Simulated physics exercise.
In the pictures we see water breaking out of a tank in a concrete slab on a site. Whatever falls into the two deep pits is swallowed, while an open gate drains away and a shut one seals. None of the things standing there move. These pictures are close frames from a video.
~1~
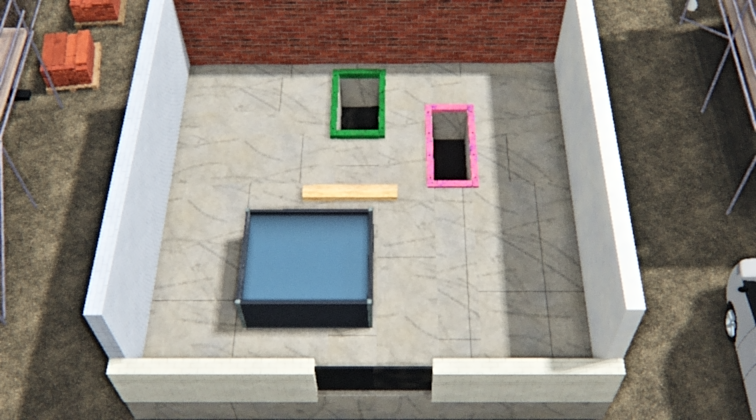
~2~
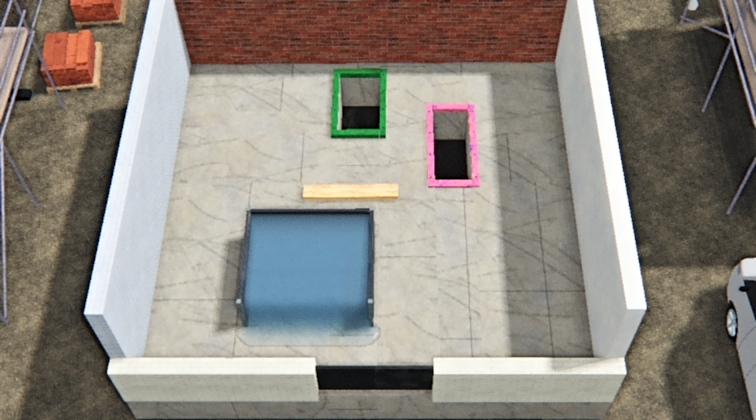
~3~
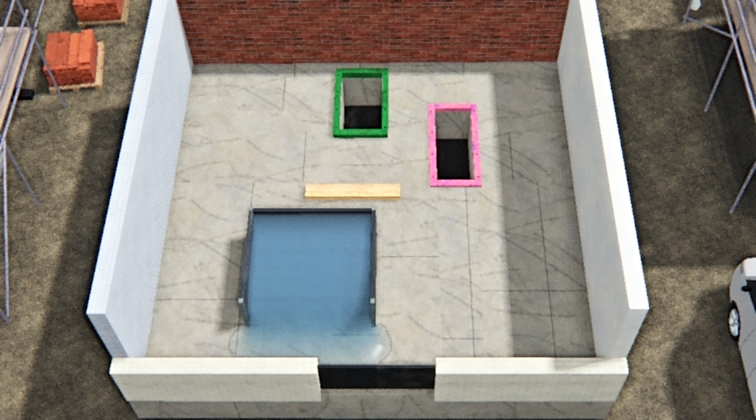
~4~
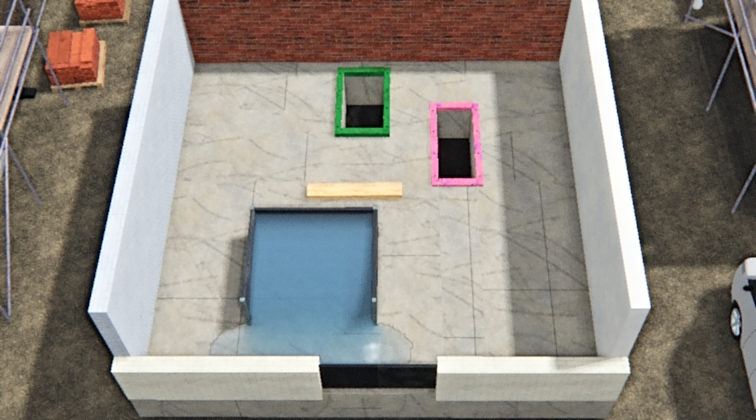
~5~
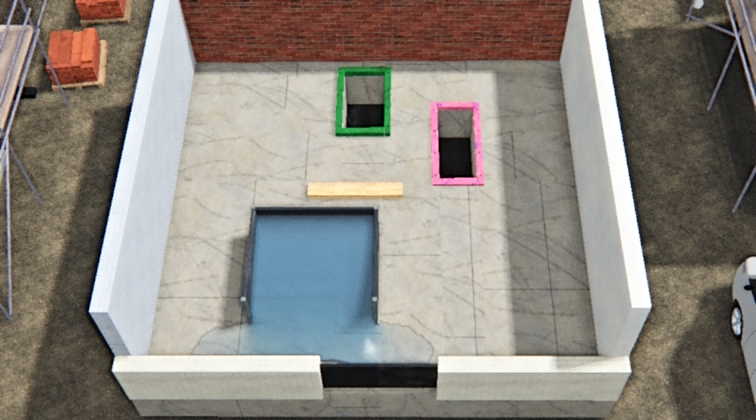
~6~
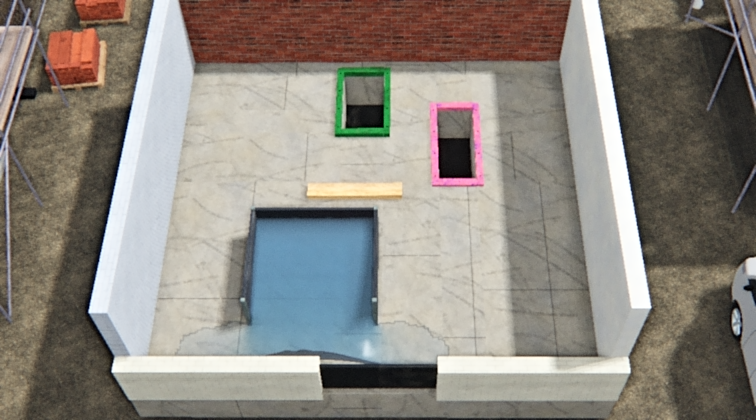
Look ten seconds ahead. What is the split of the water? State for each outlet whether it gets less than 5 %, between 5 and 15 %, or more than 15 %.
Outcome. The gate gets less than 5 %. The pink pit gets less than 5 %. The green pit gets less than 5 %.
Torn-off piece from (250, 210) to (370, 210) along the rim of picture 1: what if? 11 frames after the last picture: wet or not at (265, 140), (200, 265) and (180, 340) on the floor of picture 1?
Note, points one to three: Reached and soaked / unreached / unreached.
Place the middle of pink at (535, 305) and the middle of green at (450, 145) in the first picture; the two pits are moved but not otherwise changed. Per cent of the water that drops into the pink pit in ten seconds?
Out of every hundred parts, the pink pit gets 20.
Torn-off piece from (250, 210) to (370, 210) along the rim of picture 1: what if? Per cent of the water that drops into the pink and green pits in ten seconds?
In percent: Pink 8, green 6.
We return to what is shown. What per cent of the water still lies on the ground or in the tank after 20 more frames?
I make it around 100 per cent.
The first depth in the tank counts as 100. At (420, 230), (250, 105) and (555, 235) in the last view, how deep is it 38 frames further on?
About 2, 4 and 8 percent, in that order.
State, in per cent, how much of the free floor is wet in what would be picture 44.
Some 80 in a hundred.
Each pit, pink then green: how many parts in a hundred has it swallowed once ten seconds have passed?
About 0 and 0 per cent.
A moment on, water covers 15 % of the floor; the gate 0 %, the pink pit 0 %, the green pit 0 %.
Next, water covers 30 % of the floor; the gate 0 %, the pink pit 0 %, the green pit 0 %.
Then, water covers 55 % of the floor; the gate 0 %, the pink pit 0 %, the green pit 0 %.
Later, water covers 80 % of the floor; the gate 0 %, the pink pit 0 %, the green pit 0 %.
In the end, water covers 95 % of the floor; the gate 0 %, the pink pit 1 %, the green pit 0 %.
